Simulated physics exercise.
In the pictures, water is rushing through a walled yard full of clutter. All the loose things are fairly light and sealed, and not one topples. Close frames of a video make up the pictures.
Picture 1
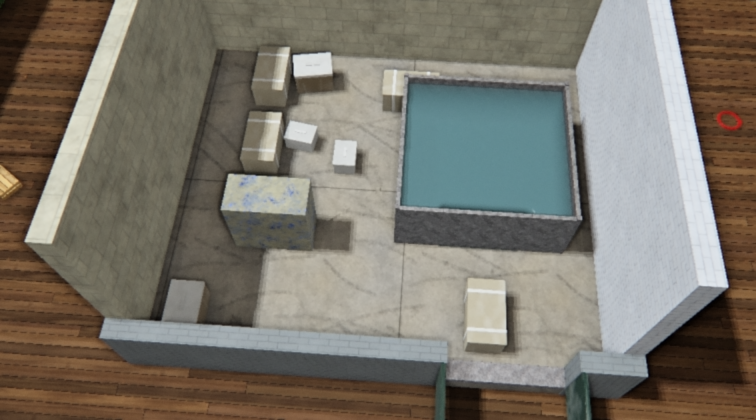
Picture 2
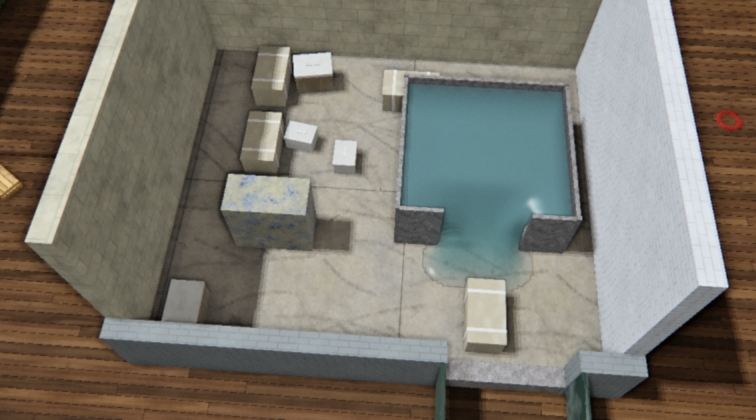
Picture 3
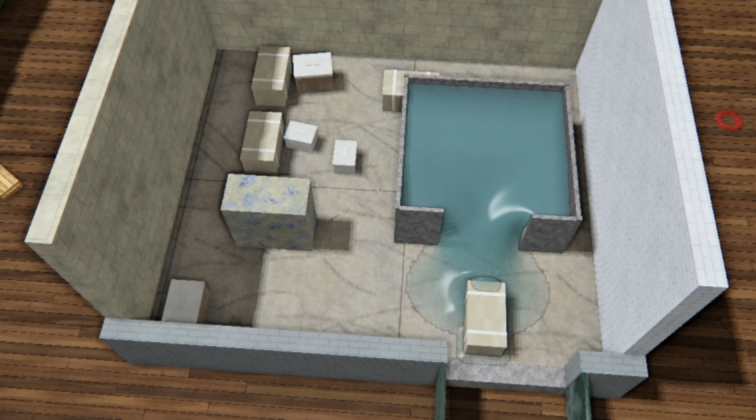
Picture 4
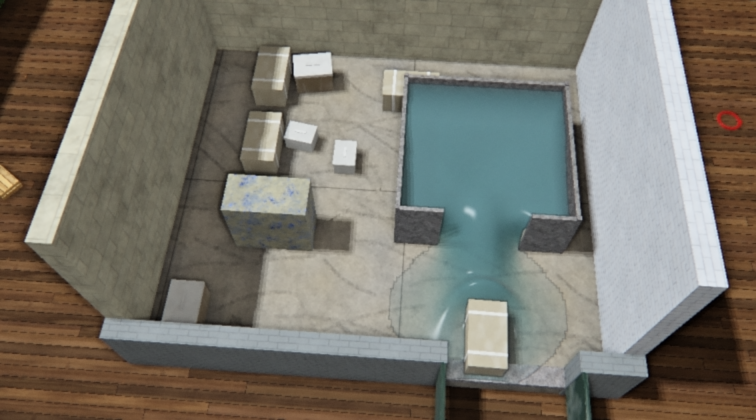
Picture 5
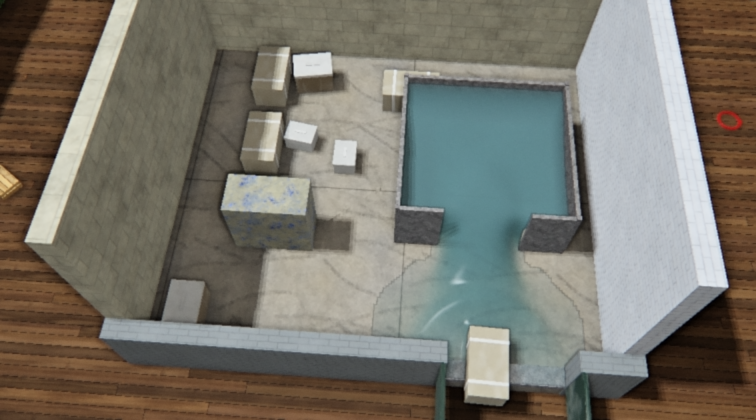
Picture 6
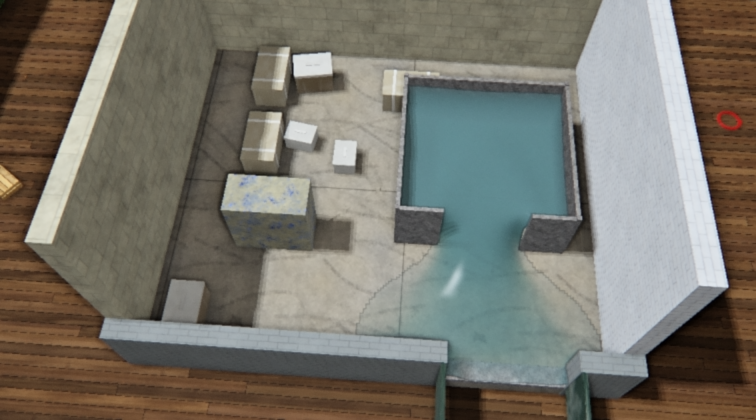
Water pours through a gap in the tank wall and pushes a cream box out the doorway.
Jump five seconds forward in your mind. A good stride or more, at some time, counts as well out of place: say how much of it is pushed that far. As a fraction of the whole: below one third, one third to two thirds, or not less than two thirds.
The part that gets shoved well aside falls short of a third.
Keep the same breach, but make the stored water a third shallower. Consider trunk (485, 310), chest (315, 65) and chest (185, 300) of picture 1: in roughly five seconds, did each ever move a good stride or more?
Well, in sequence: Carried that far, not carried that far, carried that far.
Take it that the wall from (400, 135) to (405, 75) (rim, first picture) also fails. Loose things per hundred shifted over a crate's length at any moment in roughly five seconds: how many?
About 90 %.
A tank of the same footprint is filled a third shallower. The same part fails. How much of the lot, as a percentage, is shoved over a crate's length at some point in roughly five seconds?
20 per cent or so.
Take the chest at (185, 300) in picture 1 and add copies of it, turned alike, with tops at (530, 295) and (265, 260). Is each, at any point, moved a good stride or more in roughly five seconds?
Outcome per entry: Gets dislodged / gets dislodged.
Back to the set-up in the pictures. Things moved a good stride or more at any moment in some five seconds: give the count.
My tally gives 2.
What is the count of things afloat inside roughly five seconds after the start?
It adds up to 0.
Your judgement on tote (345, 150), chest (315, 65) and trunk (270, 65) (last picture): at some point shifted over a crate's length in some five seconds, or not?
Successively: Never went far, never went far, never went far.
A moment on, 1 of 8 are well off their spots; 0 afloat.
Next, 1 of 8 are well off their spots; 1 afloat.
Later, 2 of 8 are well off their spots; 1 afloat.
In the end, 2 of 8 are well off their spots, and 2 have been at some point; 0 afloat.
